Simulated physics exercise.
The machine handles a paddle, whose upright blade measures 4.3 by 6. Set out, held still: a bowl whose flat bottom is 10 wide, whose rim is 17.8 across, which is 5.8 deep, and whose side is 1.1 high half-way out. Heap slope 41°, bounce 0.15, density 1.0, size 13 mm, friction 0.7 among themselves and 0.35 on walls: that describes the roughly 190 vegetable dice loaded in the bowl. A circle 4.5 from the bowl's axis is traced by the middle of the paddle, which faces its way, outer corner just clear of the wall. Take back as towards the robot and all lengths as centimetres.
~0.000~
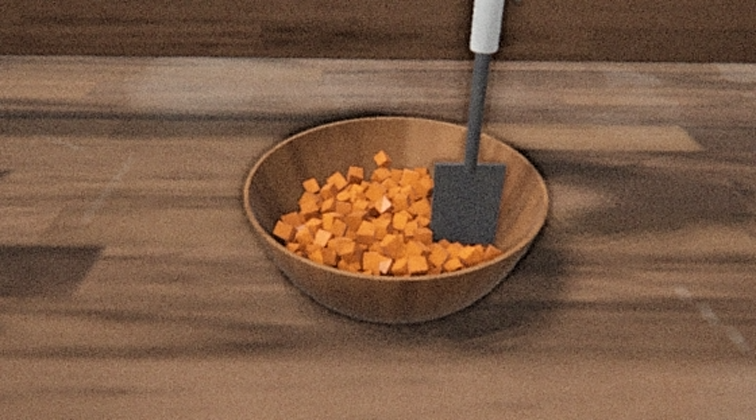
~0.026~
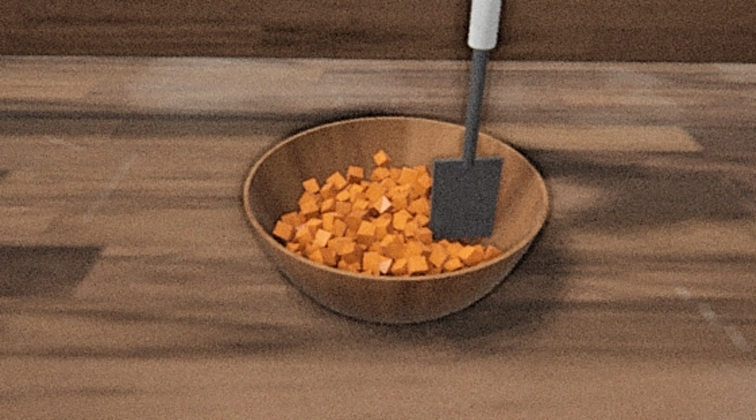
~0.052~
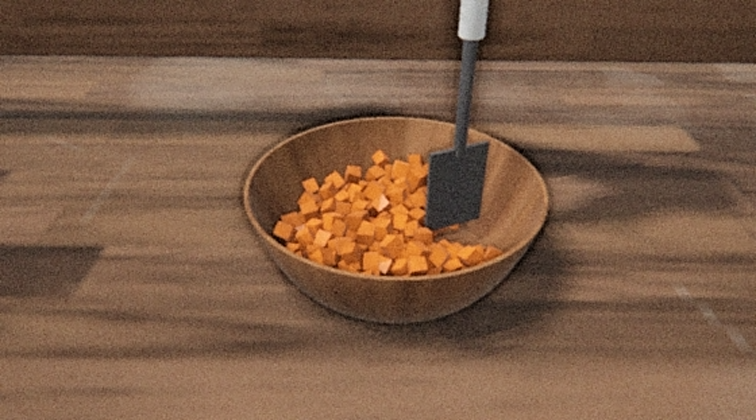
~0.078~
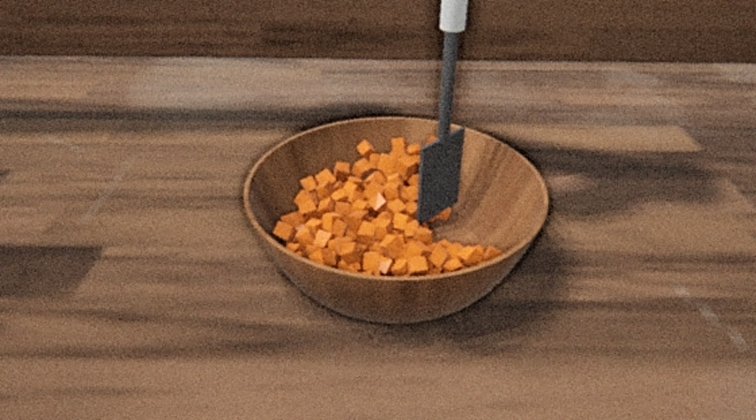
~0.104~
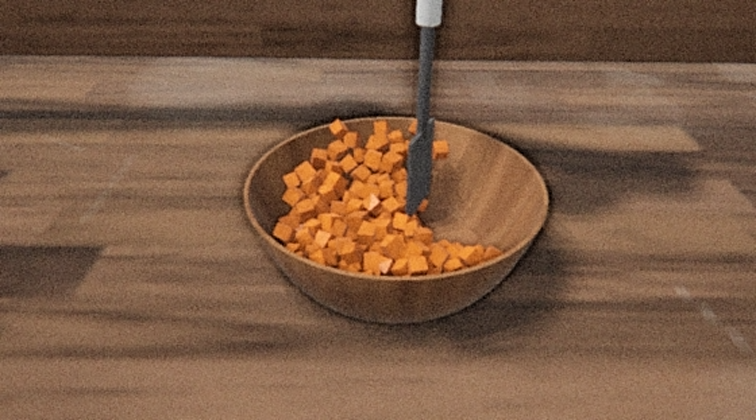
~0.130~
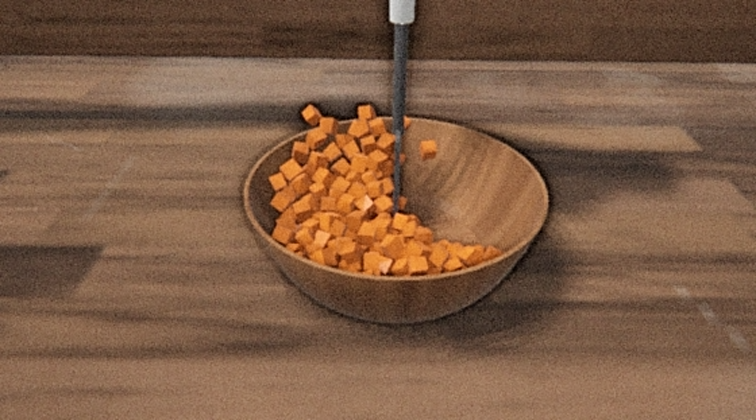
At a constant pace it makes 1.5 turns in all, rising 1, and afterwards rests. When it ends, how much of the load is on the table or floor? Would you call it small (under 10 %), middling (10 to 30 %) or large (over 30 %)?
I would call it large.
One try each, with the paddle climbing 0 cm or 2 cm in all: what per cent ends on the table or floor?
Roughly 40 and 35 per cent.
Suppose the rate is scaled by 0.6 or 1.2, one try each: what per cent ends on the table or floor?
Roughly 20 and 55 per cent.
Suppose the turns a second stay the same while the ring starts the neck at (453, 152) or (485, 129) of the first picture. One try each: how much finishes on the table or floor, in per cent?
Near 20 and 35 in a hundred, one try each.
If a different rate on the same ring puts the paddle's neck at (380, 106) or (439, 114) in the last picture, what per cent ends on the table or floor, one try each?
Some 50 and 20 per cent.
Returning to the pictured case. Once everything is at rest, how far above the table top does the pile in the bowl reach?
Around 5.0 cm above the table.
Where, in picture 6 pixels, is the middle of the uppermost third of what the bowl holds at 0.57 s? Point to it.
Estimated centre: (374, 143).
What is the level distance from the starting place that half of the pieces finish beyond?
Near 7 cm.
By 0.35 s, 262° round, highest piece 8 above the table; 148 in the bowl, 23 on the table or floor, 17 in flight or on the tool.
By 0.57 s, 77° round, highest piece 8 above the table; 125 in the bowl, 55 on the table or floor, 8 in flight or on the tool.
By 0.88 s, 180° round, highest piece 5 above the table; 110 in the bowl, 78 on the table or floor.
By 1.58 s, 180° round, highest piece 5 above the table; 110 in the bowl, 78 on the table or floor.
Final count, 110 in the bowl, 78 on the table or floor. That is 41 % on the table or floor.
